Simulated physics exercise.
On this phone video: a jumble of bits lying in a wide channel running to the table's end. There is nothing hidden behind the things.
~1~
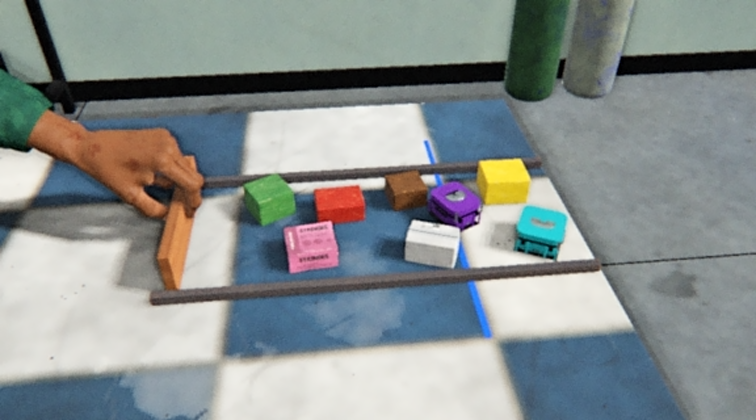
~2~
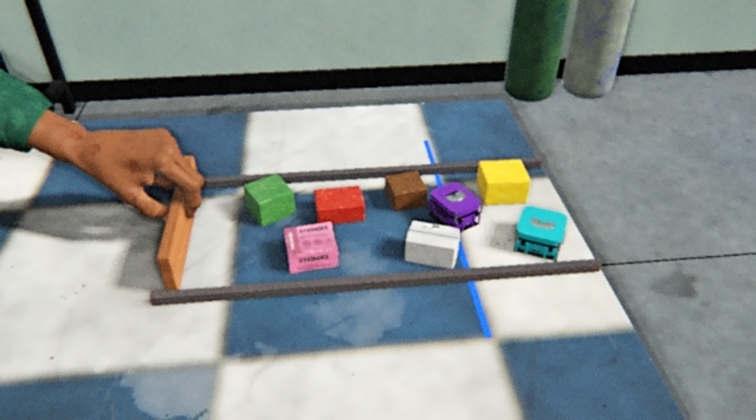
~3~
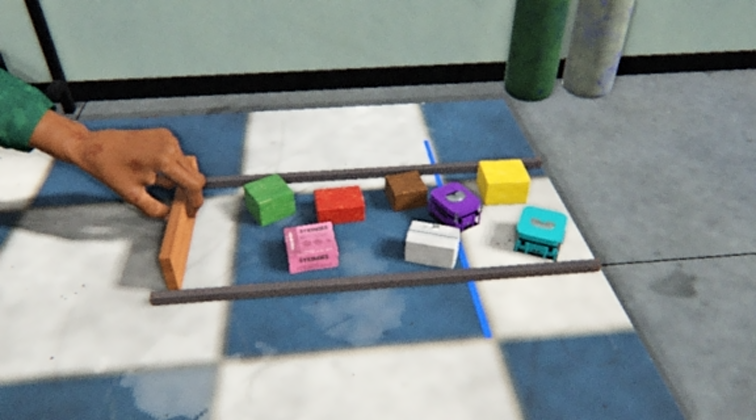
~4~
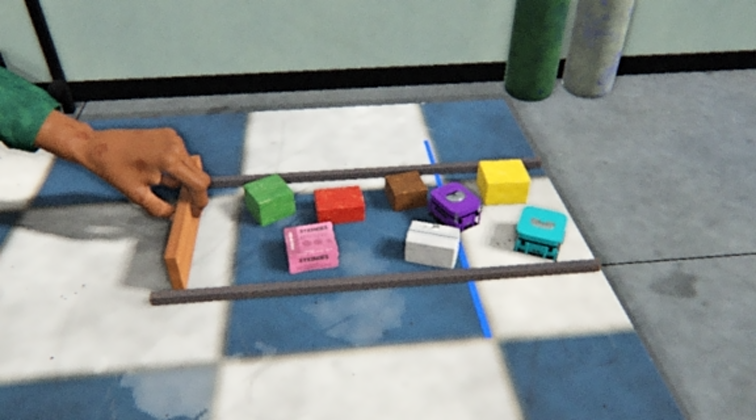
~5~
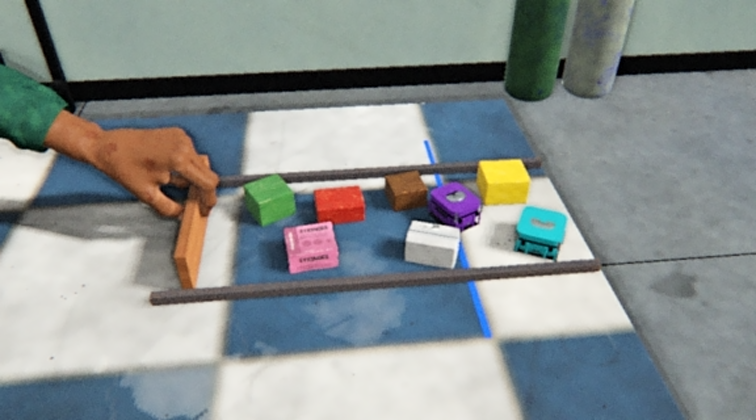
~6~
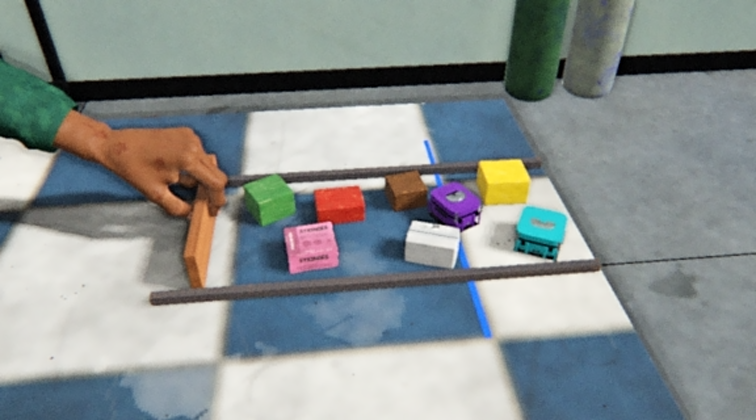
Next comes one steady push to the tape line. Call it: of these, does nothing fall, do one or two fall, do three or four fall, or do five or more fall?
One or two fall.
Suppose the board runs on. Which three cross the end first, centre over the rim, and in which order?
Earliest first: The yellow block, then the turquoise case, then the brown block.
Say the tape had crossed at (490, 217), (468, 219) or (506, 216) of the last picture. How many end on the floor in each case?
In order, 3, 2 and 4.
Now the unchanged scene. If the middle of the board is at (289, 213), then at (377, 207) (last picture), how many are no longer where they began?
Tally at point one: 3; at point two: 7.
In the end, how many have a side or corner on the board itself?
It is in contact with 2.
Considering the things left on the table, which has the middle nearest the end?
Result - foremost is the turquoise case.
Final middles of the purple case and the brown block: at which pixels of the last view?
I'd put one close to (543, 212) and the other close to (539, 180).
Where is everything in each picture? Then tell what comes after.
The first picture shows turquoise case (541, 232); yellow block (503, 182); purple case (455, 208); board (181, 220); tape (451, 220).
The second picture shows yellow block (503, 183); white box (433, 245).
The third picture shows purple case (455, 208); green block (270, 200).
The fourth picture shows turquoise case (541, 233); brown block (406, 191).
The fifth picture shows yellow block (503, 183); board (196, 219).
The sixth picture shows turquoise case (541, 233); yellow block (503, 183); purple case (455, 208); board (205, 218); tape (451, 220).
Soon after, none off yet; turquoise case at rest near (541, 233); yellow block at rest near (503, 183); purple case at rest near (455, 208).
At rest, the number that fall off is one or two; fallen, yellow block.
